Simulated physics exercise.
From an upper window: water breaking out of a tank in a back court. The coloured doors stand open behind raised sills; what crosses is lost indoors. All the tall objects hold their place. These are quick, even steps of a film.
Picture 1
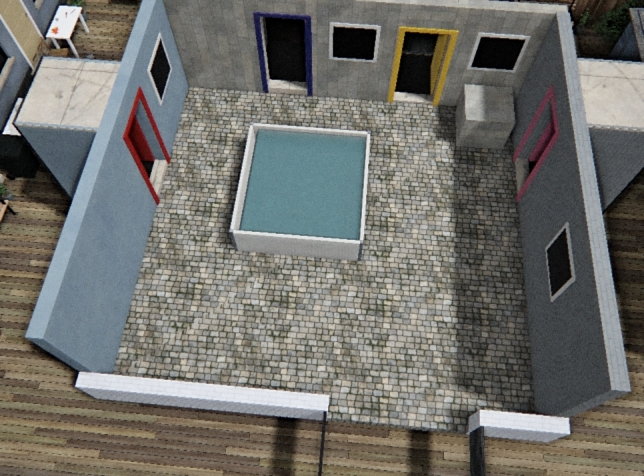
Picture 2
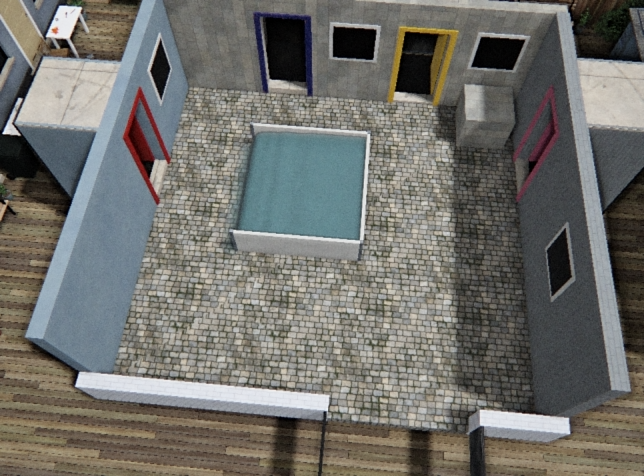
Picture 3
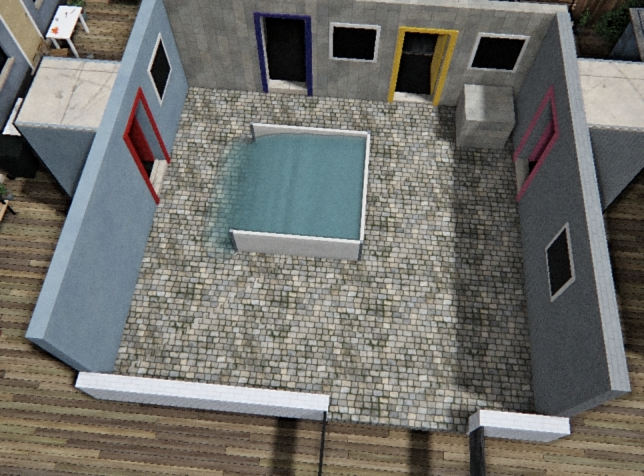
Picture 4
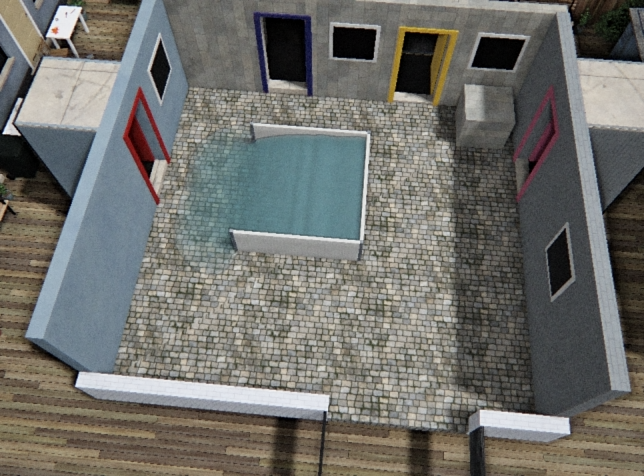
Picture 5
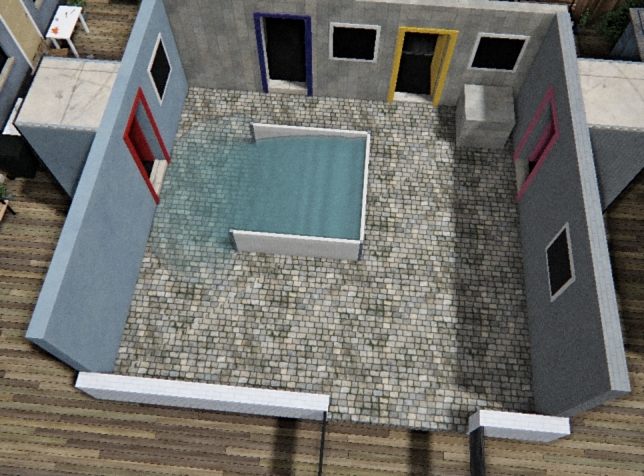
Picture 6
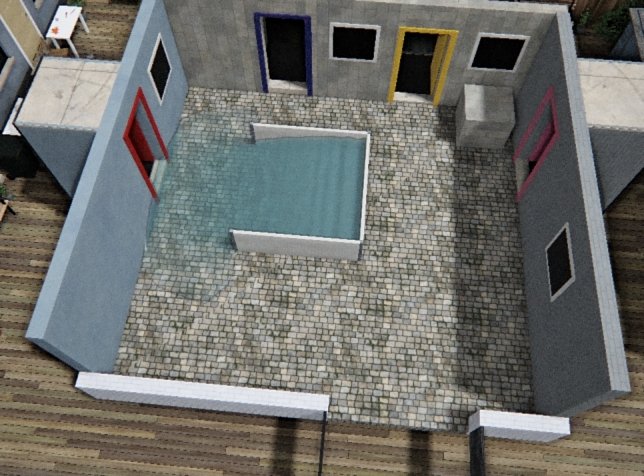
We see a walled court with coloured doorways and a square tank of still water; the tank's left side opens, and water pours out leftward, spreading in a thin sheet across the paving toward the red doorway.
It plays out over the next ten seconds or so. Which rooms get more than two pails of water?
In the end: The pink door stays under that; the red door takes more than that; the yellow door takes more than that; the blue door stays under that.
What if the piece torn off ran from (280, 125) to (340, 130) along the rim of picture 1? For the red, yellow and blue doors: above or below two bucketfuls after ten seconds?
The red one keeps below it; the yellow one is over; the blue one is over.
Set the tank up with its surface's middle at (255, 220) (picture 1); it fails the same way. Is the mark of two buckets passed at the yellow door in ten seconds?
One by one: Yellow door lets less in.
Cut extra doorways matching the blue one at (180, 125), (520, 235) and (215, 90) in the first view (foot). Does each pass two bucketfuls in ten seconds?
In turn: Takes more, lets less in, passes that mark.
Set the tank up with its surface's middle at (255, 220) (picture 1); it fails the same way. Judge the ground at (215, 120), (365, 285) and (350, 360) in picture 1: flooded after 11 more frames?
One after the other: Under water, free of water, not flooded.
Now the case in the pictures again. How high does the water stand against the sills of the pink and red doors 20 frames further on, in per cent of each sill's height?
Roughly 0 per cent, then 170 per cent.
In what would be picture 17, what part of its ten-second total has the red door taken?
About 65 per cent.
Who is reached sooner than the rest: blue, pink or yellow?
I say the blue door.
A moment on, water covers 20 % of the floor; the pink door not reached, the red door far over two buckets in, the yellow door not reached, the blue door not reached.
Next, water covers 25 % of the floor; the pink door not reached, the red door far over two buckets in, the yellow door not reached, the blue door not reached.
Then, water covers 45 % of the floor; the pink door not reached, the red door far over two buckets in, the yellow door wet at the sill, nothing in, the blue door wet at the sill, nothing in.
Later, water covers 90 % of the floor; the pink door wet at the sill, nothing in, the red door far over two buckets in, the yellow door wet at the sill, nothing in, the blue door wet at the sill, nothing in.
In the end, water covers 100 % of the floor; the pink door wet at the sill, nothing in, the red door far over two buckets in, the yellow door over two buckets in, the blue door wet at the sill, nothing in.
